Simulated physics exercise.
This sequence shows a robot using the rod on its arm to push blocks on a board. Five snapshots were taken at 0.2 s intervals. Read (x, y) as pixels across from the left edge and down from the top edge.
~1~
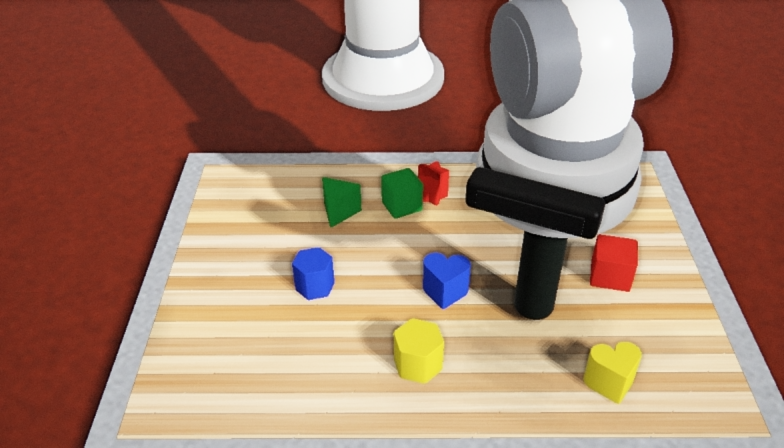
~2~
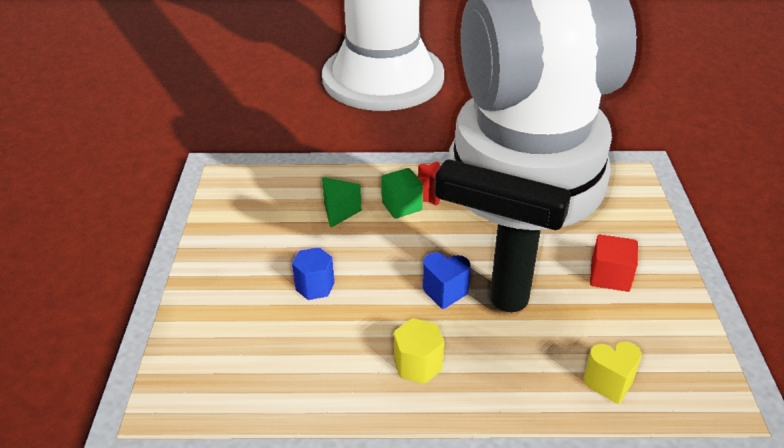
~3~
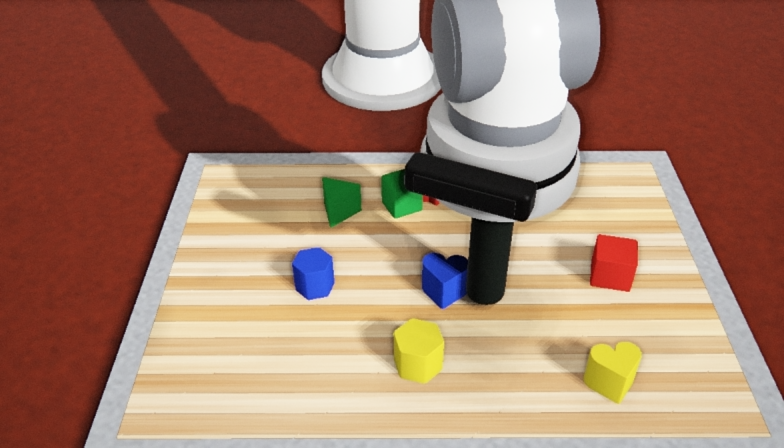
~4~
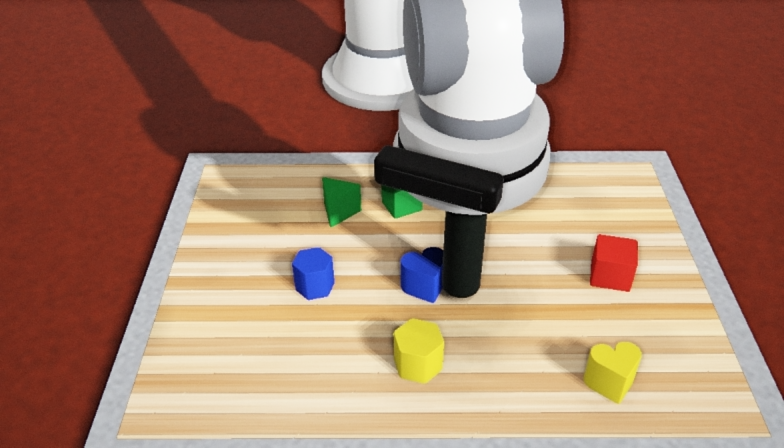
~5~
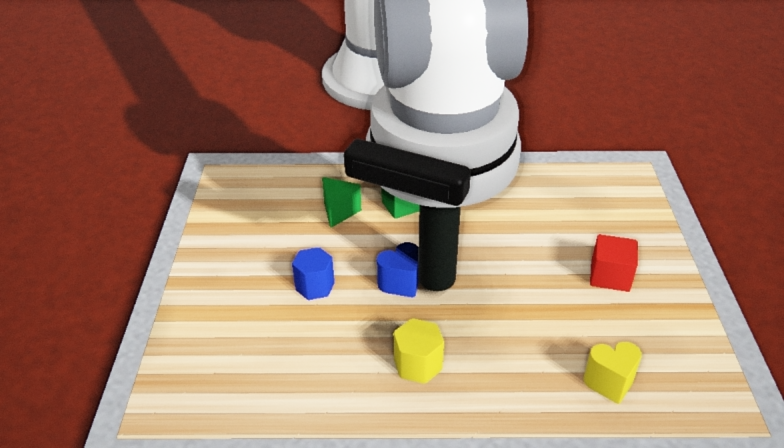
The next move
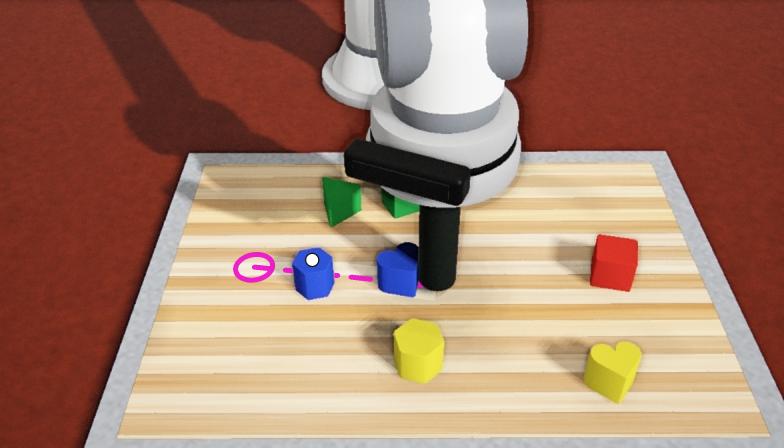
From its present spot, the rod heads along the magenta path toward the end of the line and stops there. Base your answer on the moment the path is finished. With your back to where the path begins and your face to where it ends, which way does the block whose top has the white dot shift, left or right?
The shift is to the left of that direction.
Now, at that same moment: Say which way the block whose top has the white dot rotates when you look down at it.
Its rotation is counterclockwise.
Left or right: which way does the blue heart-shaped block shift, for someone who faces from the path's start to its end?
Sideways, to the right.
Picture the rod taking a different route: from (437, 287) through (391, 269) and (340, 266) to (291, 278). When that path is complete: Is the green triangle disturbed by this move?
That block is going to be left alone.
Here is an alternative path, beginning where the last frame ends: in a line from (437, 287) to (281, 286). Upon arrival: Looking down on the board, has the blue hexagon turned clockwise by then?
The answer is no.
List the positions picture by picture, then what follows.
In the first picture, rod's lower end (534, 307); blue hexagon (312, 260); green triangle (337, 187); blue heart-shaped block (447, 266).
In the second picture, rod (509, 300); blocks still.
In the third picture, rod (485, 293); blocks still.
In the fourth picture, rod (461, 286); blue heart-shaped block (425, 261).
In the fifth picture, rod (437, 280); blue hexagon (312, 260); green triangle (337, 187); blue heart-shaped block (401, 257).
Drawn move, in a line from (437, 287) to (254, 267); the dot is on the blue hexagon.
On the path given first. One third of the way, rod (373, 273); blue hexagon (295, 261), turned 20° anticlockwise; blue heart-shaped block (336, 250).
Two thirds of the way, rod (313, 266); blue hexagon (274, 263), turned 85° anticlockwise; blue heart-shaped block (279, 237).
At the end, rod (253, 260); blue hexagon (252, 268), turned 150° anticlockwise; green triangle still; blue heart-shaped block (229, 224), turned 45° clockwise.
